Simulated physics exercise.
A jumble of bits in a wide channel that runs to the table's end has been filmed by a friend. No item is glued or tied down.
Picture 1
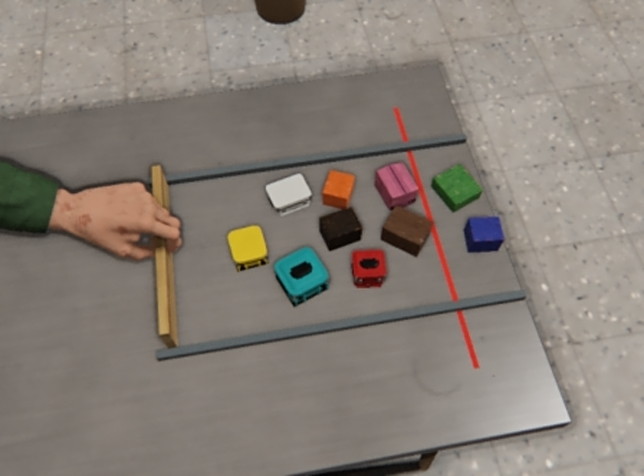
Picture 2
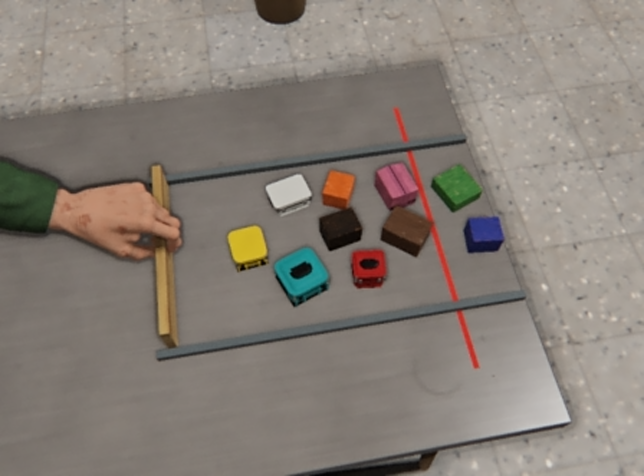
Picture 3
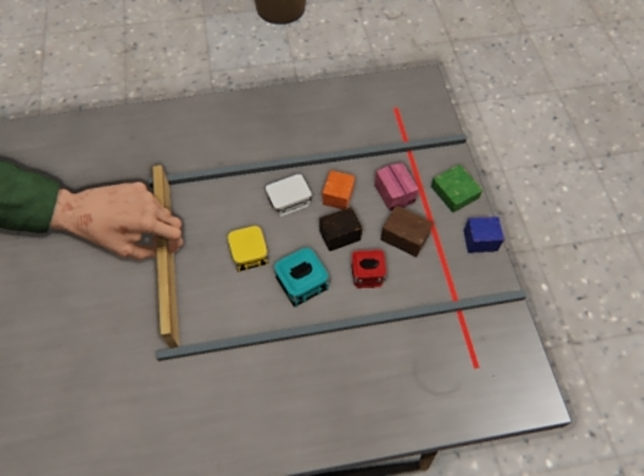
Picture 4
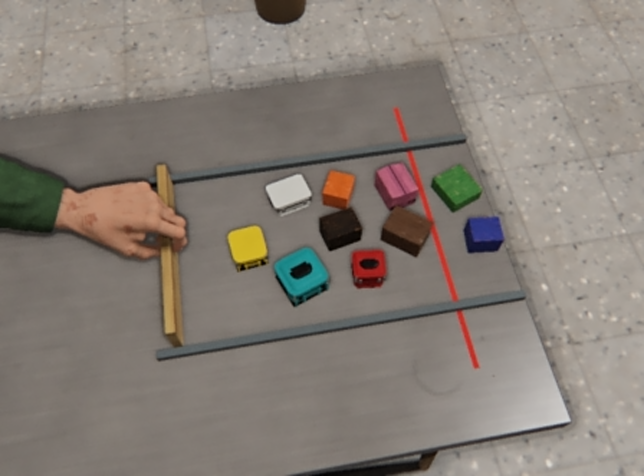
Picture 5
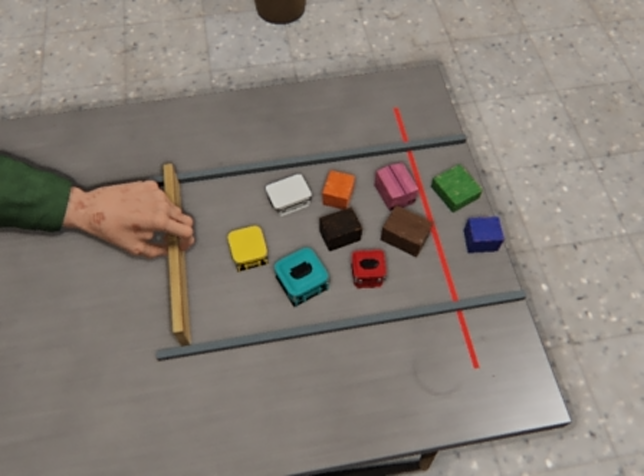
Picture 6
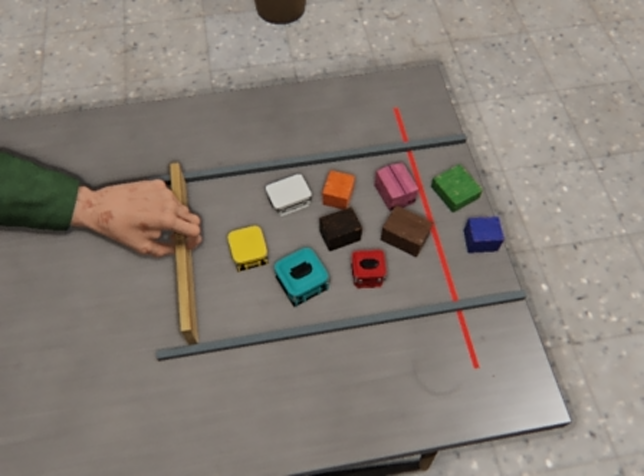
On a grey table, between two dark rails, a hand in a green sleeve holds a wooden board upright at the left of a scatter of coloured blocks and a red line, all still at first. The hand then slides the board slightly to the right, short of the yellow piece, while the blocks stay unmoved.
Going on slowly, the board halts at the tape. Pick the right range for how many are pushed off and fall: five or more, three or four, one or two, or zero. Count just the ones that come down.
The right range is three or four.
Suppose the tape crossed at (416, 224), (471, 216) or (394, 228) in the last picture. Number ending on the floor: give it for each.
The counts would be 3, 7 and 2.
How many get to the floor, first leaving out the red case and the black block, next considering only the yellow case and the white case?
You'd get 3 in the first case and 2 in the second one.
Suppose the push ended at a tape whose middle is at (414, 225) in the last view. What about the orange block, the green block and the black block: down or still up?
Orange block stays put, green block goes off, black block stays put.
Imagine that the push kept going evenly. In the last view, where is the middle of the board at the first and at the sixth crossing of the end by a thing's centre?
At (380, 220) for the first, at (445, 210) for the sixth.
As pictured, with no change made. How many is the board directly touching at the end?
Number: 3.
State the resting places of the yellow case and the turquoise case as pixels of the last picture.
Final positions: Near (449, 219); near (467, 256).
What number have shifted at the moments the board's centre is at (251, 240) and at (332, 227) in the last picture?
Up to then 1, and up to the other point 8.
Early on, none off yet; blue block at rest near (483, 235); green block at rest near (456, 188); pink box at rest near (396, 187).
Finally, the number that fall off is three or four; lost, brown block, pink box, green block and blue block.
